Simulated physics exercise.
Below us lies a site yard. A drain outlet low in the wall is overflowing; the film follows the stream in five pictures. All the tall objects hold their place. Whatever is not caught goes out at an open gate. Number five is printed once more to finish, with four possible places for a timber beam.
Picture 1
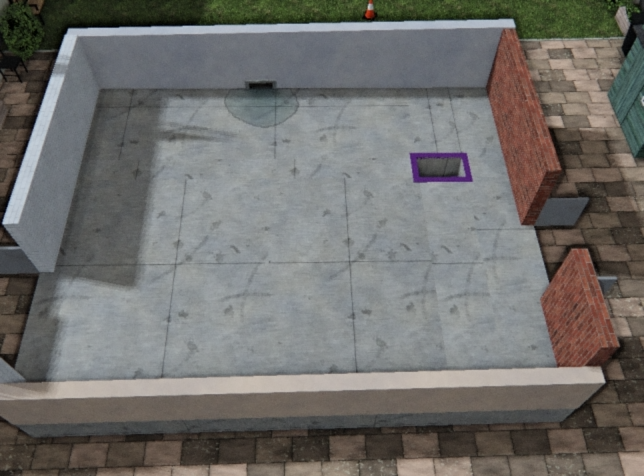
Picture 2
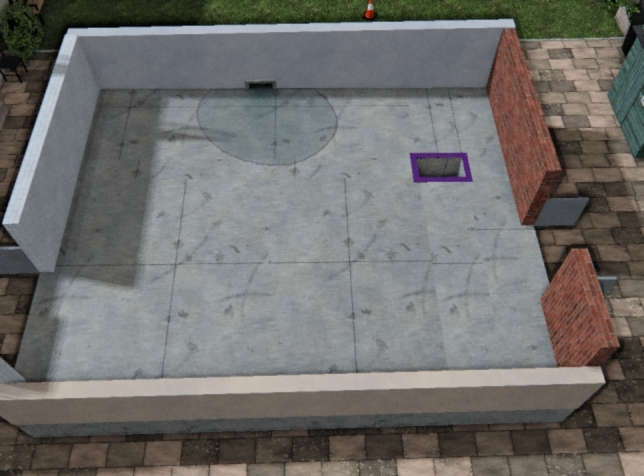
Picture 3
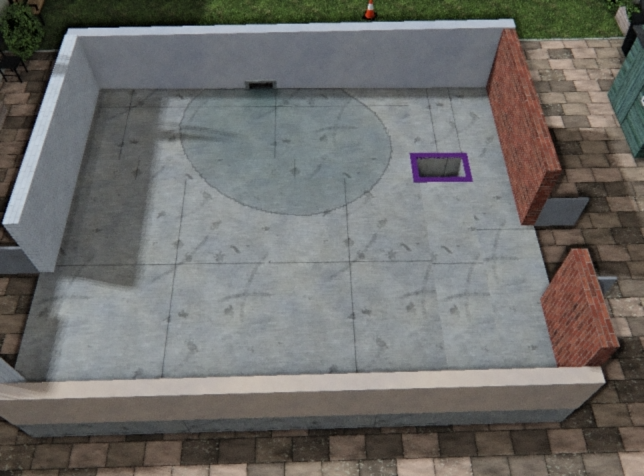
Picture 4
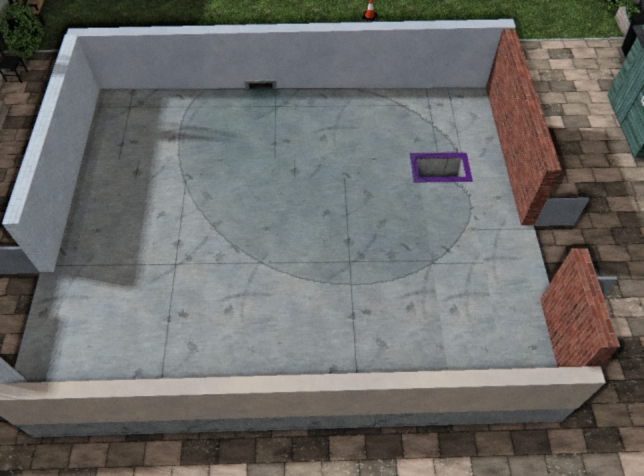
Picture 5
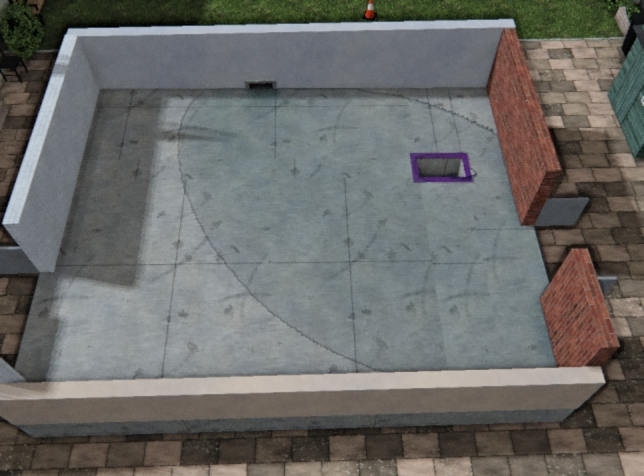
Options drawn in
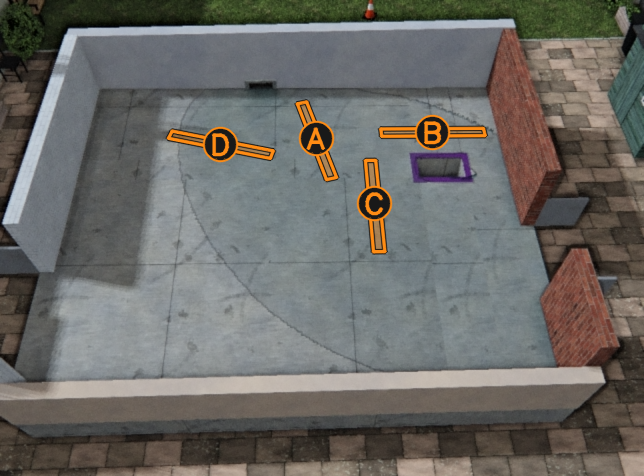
Walled site yard seen from above, with water spreading from the back wall across the floor and around a purple-edged drain.
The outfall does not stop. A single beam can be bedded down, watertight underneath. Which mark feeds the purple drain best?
Best: D.
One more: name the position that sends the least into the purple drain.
That would be A.
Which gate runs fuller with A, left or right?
More leaves on the right.
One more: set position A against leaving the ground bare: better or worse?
Position A is worse.
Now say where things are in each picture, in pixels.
Outfall at (261, 85); purple drain at (441, 167); open gate at (530, 261); open gate at (41, 323); water covers 2 % of the ground and shows as far out as (262, 122); purple drain still dry.
Water covers 9 % of the ground and shows as far out as (286, 160); purple drain still dry.
Water covers 19 % of the ground and shows as far out as (356, 194); purple drain still dry.
Water covers 36 % of the ground and shows as far out as (407, 272); purple drain taking water.
Water covers 56 % of the ground and shows as far out as (544, 347); purple drain taking water.
On the marked copy, A from (302, 102) to (331, 178); B from (381, 132) to (484, 131); C from (379, 251) to (370, 160); D from (170, 134) to (271, 154).
For position A, about 3 % of the stream runs into the purple drain, about 95 % out by the gates.
For position B, about 12 % of the stream runs into the purple drain, about 87 % out by the gates.
For position C, about 16 % of the stream runs into the purple drain, about 83 % out by the gates.
For position D, about 30 % of the stream runs into the purple drain, about 67 % out by the gates.
